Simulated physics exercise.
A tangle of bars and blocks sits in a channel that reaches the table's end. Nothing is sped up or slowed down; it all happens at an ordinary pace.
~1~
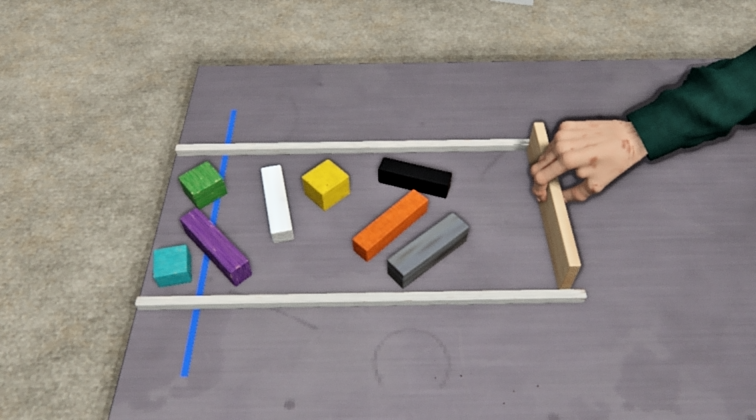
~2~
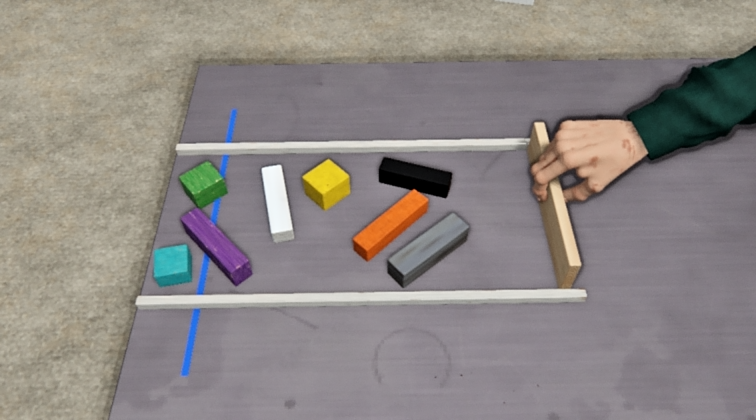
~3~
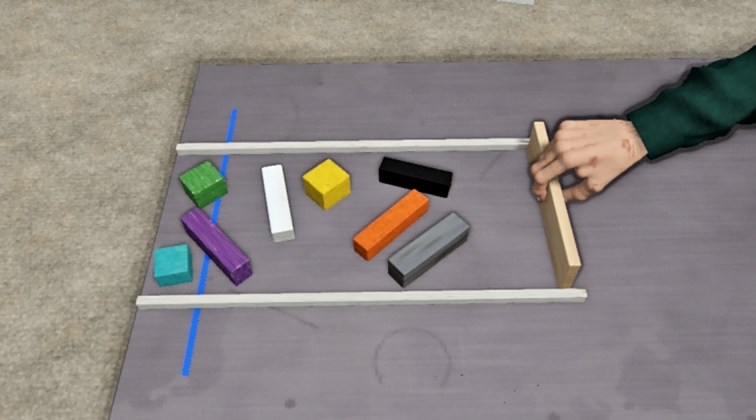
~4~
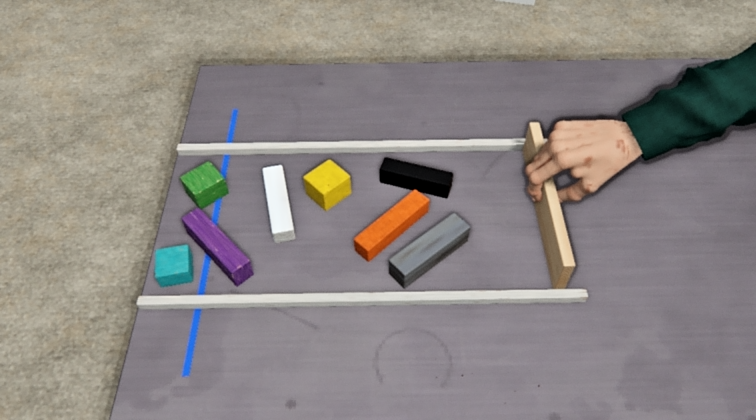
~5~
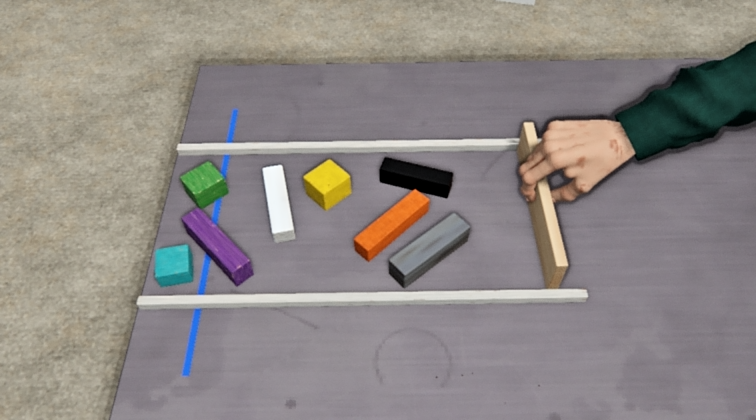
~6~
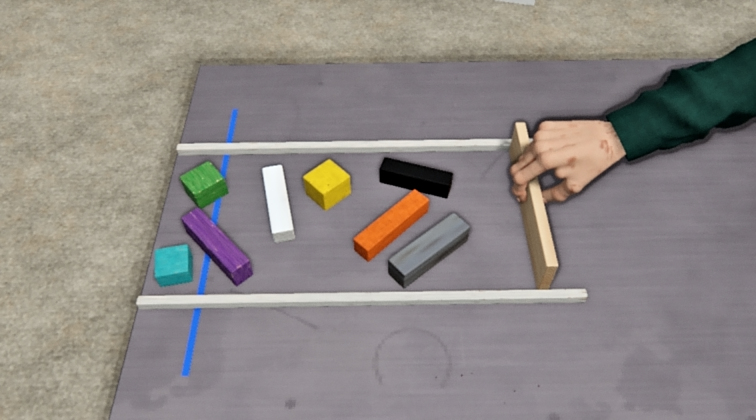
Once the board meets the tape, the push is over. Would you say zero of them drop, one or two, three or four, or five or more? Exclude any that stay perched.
I'd go with three or four.
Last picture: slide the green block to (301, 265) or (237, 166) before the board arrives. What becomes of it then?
The green block: Stays put, then plunges.
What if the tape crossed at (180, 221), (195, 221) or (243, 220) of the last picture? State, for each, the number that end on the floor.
The three tries give 7, 5 and 1.
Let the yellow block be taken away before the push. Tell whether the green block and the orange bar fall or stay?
Result - green block: Gone; orange bar: Up.
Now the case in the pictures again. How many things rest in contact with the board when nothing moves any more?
That comes to 3.
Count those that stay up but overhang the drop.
3 in all.
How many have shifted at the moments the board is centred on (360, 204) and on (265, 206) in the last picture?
At the first spot 4, then 8.
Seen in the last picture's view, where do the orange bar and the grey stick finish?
The orange bar finishes at (176, 219); the grey stick finishes at (192, 255).
Early on, none off yet; turquoise block at rest near (174, 266); green block at rest near (205, 185); purple bar at rest near (217, 246).
A while later, none off yet; turquoise block travelled a little near (157, 276); green block travelled about its own width near (164, 184); purple bar travelled a little near (186, 259).
Finally, the number that fall off is three or four; lost, white stick, purple bar, green block and turquoise block.
